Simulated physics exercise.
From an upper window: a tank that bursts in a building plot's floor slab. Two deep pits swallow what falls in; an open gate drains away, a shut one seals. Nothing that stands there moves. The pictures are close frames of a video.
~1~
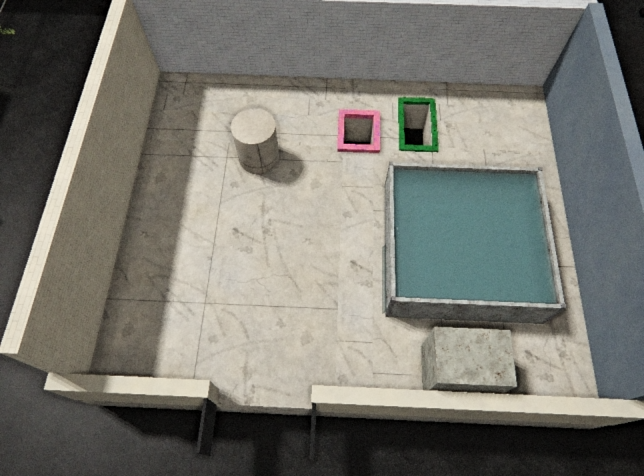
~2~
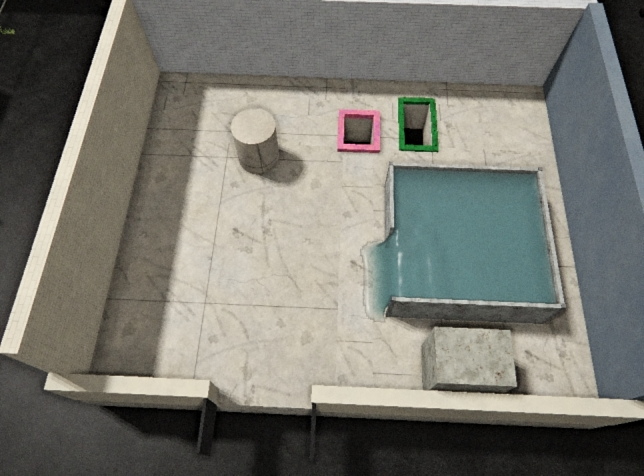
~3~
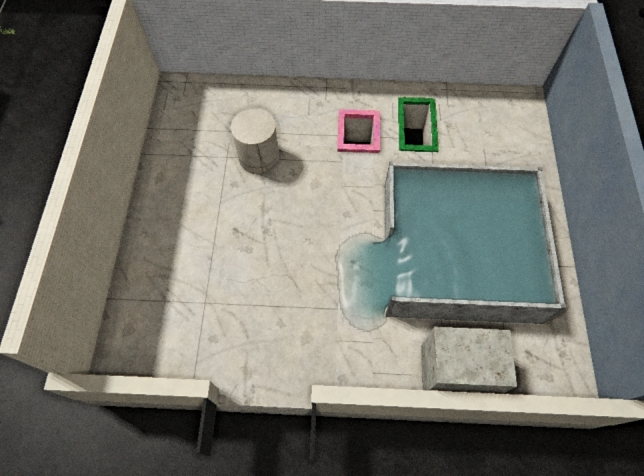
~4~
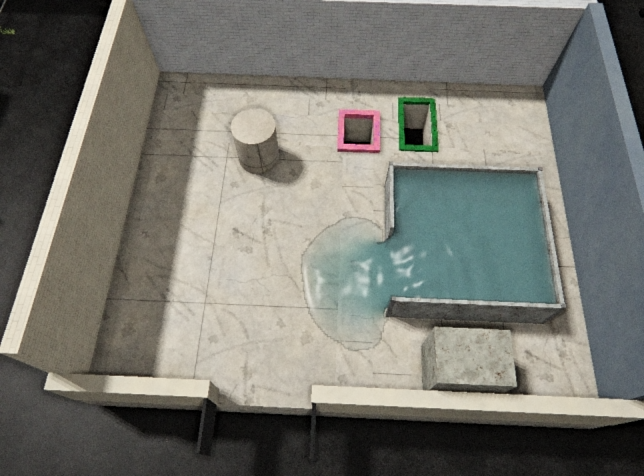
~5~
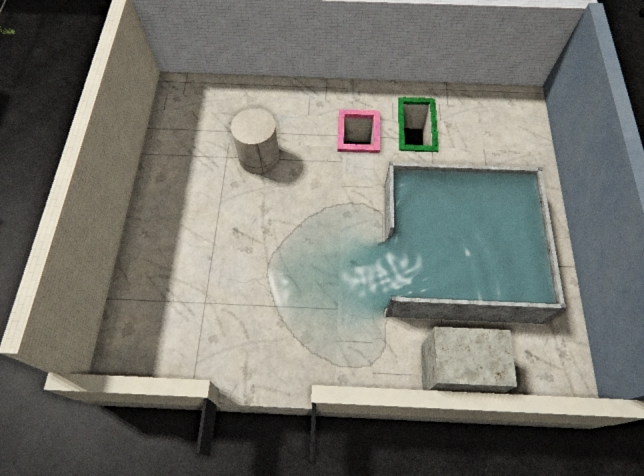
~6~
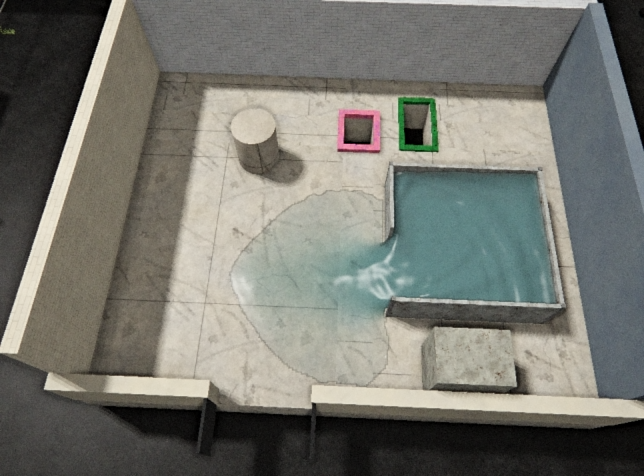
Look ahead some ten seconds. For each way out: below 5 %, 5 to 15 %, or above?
The gate takes more than 15 %; the green pit takes less than 5 %; the pink pit takes less than 5 %.
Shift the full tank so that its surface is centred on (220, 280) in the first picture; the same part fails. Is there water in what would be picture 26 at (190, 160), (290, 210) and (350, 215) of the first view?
In that order: Wet, clear, free of water.
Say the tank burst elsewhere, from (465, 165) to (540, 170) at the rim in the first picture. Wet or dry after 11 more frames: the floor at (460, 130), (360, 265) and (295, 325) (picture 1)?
One after the other: Flooded, not flooded, clear.
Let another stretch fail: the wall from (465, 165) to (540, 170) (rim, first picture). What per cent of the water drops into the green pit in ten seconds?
Roughly, in per cent: Green 25.
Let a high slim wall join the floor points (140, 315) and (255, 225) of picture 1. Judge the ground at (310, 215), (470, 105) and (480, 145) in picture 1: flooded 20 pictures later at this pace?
In that order: Awash, dry, no water.
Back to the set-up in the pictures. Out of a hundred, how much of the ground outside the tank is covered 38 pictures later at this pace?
Some 65 per cent.
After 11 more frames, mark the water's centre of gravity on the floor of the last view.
Near (377, 263).
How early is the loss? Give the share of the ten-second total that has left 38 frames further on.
Some 55 per cent.
A moment on, water covers 35 % of the floor; the gate 0 %, the green pit 0 %, the pink pit 0 %.
Next, water covers 45 % of the floor; the gate 3 %, the green pit 0 %, the pink pit 0 %.
Then, water covers 50 % of the floor; the gate 6 %, the green pit 0 %, the pink pit 0 %.
Later, water covers 65 % of the floor; the gate 12 %, the green pit 0 %, the pink pit 0 %.
In the end, water covers 85 % of the floor; the gate 20 %, the green pit 2 %, the pink pit 1 %.
